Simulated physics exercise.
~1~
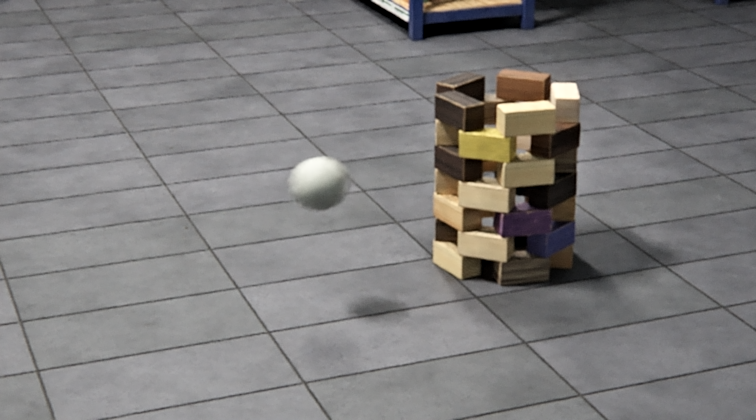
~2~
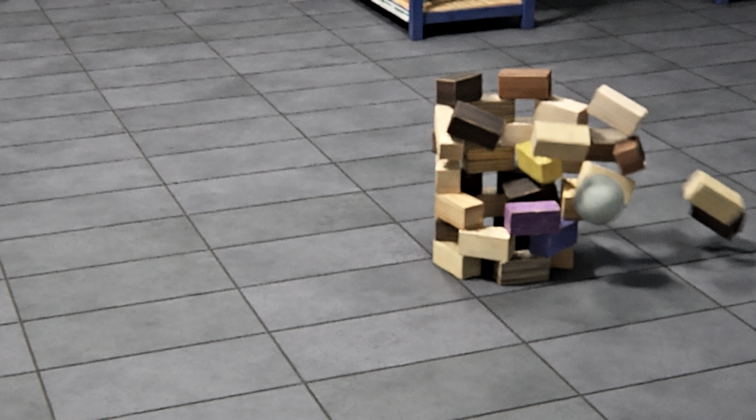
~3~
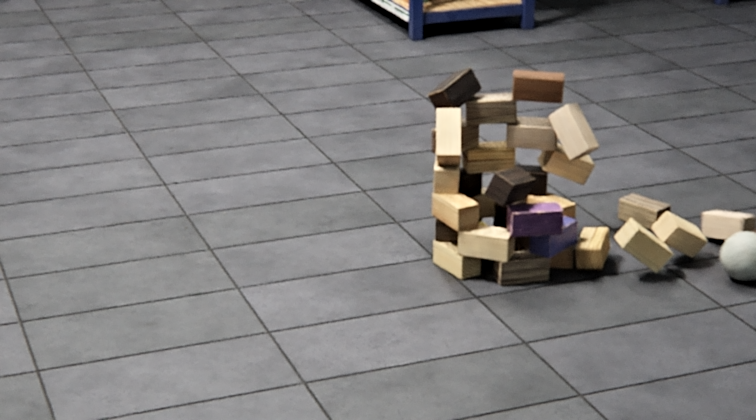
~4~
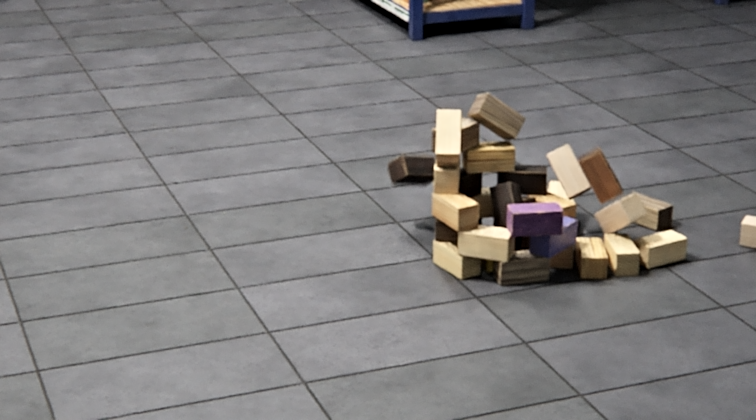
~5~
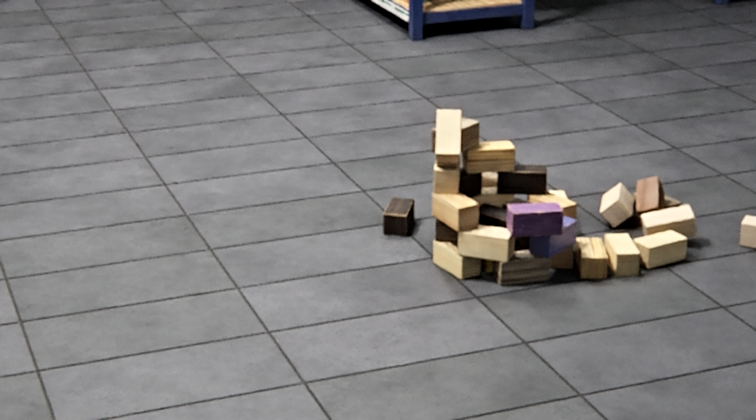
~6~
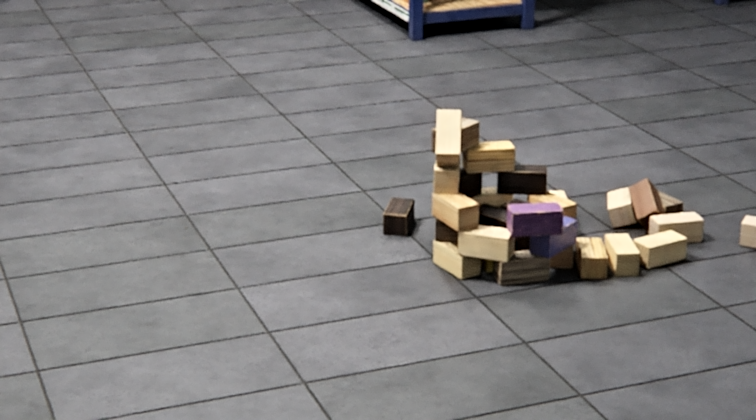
On a grey tiled floor, a pale ball flies right into a hollow tower of wooden blocks, knocking many loose and passing out of view. The upper part and right side collapse, leaving a partial stack standing with the purple and blue blocks in place and others scattered around.
